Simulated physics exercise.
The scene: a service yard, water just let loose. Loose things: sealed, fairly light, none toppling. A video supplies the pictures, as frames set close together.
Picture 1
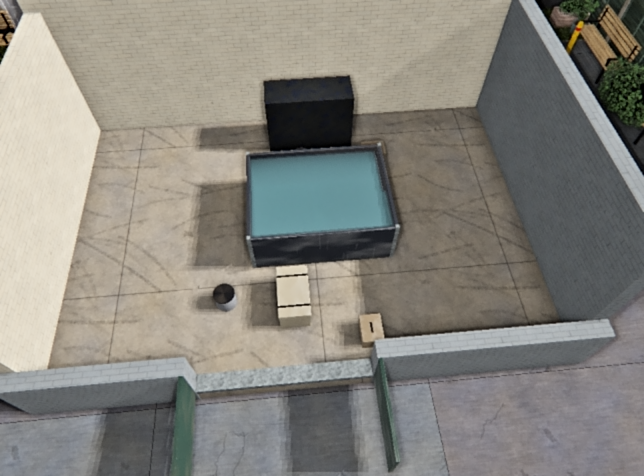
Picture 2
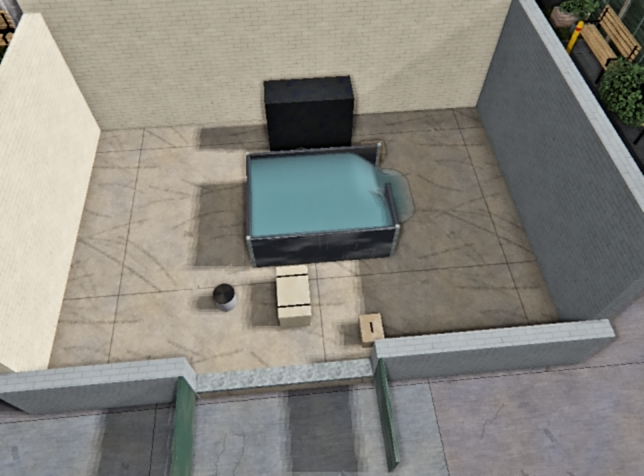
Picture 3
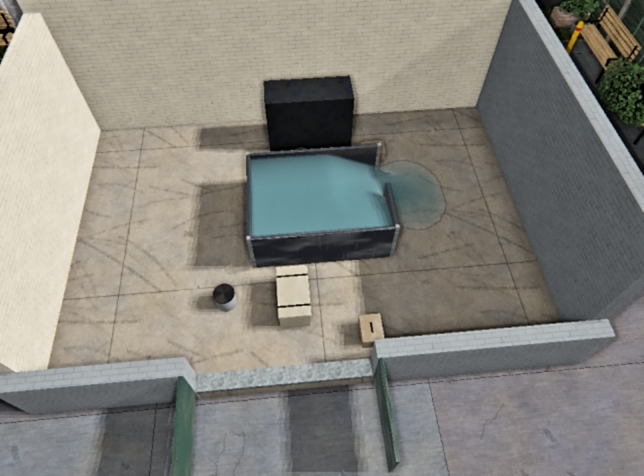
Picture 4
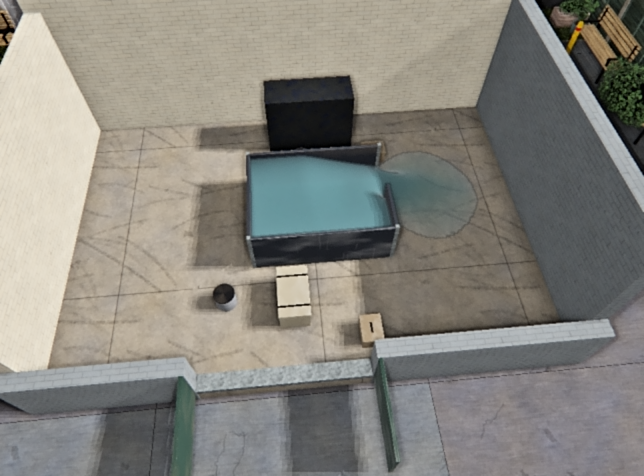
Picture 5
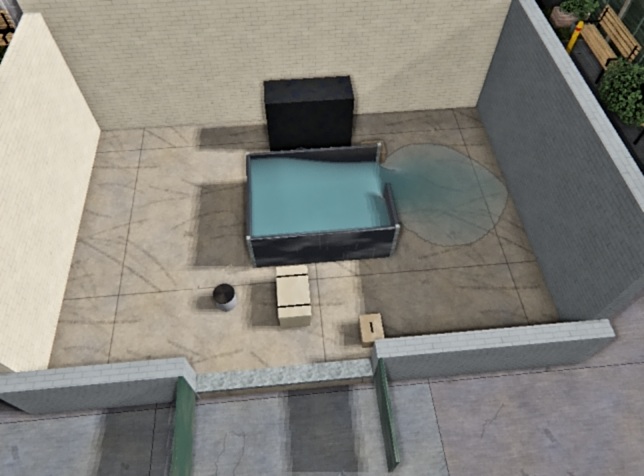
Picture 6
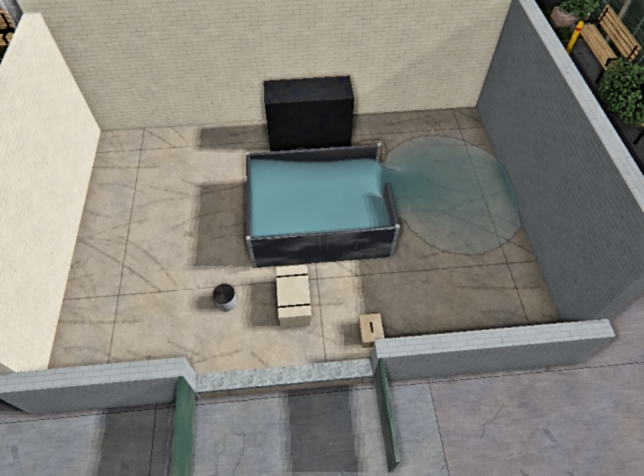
Teal water pouring from the right side of a dark-walled tank, spreading across a walled yard's paving to the right-hand wall.
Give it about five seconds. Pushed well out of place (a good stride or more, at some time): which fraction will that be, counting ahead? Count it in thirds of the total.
Band-wise it's the bottom band, under a third.
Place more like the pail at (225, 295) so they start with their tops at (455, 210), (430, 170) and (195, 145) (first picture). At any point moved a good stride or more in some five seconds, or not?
Here's how it goes: Sent far off, sent far off, and lastly never gets far.
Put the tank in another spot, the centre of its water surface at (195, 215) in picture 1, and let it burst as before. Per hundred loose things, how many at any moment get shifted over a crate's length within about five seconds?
I'd put it close to 20 percent.
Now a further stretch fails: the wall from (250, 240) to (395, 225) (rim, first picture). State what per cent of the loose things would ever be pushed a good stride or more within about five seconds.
Near 40 in a hundred.
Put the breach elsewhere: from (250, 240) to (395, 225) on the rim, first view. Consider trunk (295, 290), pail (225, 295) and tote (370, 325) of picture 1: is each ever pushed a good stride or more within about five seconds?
Well, in order they come out as over the mark, below the mark and over the mark.
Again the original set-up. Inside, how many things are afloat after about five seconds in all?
That comes out at 1.
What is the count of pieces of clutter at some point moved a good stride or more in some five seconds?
The count is 1.
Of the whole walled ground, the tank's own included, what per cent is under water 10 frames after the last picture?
I reckon around 35 per cent.
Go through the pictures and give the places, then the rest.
In the first picture, a pail at (224, 293), on the bottom; a tote at (372, 327) rests on the ground; 0 of 5 have shifted.
In the second picture, a pail at (224, 293) rests on the ground; a tote at (372, 327) rests on the ground; 0 of 5 have shifted.
In the third picture, a pail at (224, 293), on the bottom; a tote at (372, 327), on the bottom; 0 of 5 have shifted.
In the fourth picture, a pail at (224, 293), on the bottom; a tote at (372, 327) rests on the ground; 0 of 5 have shifted.
In the fifth picture, a pail at (224, 293) rests on the ground; a tote at (372, 327) rests on the ground; 0 of 5 have shifted.
In the sixth picture, a pail at (224, 293), on the bottom; a tote at (372, 327), on the bottom; 0 of 5 have shifted.
A moment on, 0 of 5 are well off their spots; 0 afloat.
Next, 0 of 5 are well off their spots; 0 afloat.
Later, 0 of 5 are well off their spots; 0 afloat.
In the end, 1 of 5 are well off their spots, and 1 have been at some point; 1 afloat.
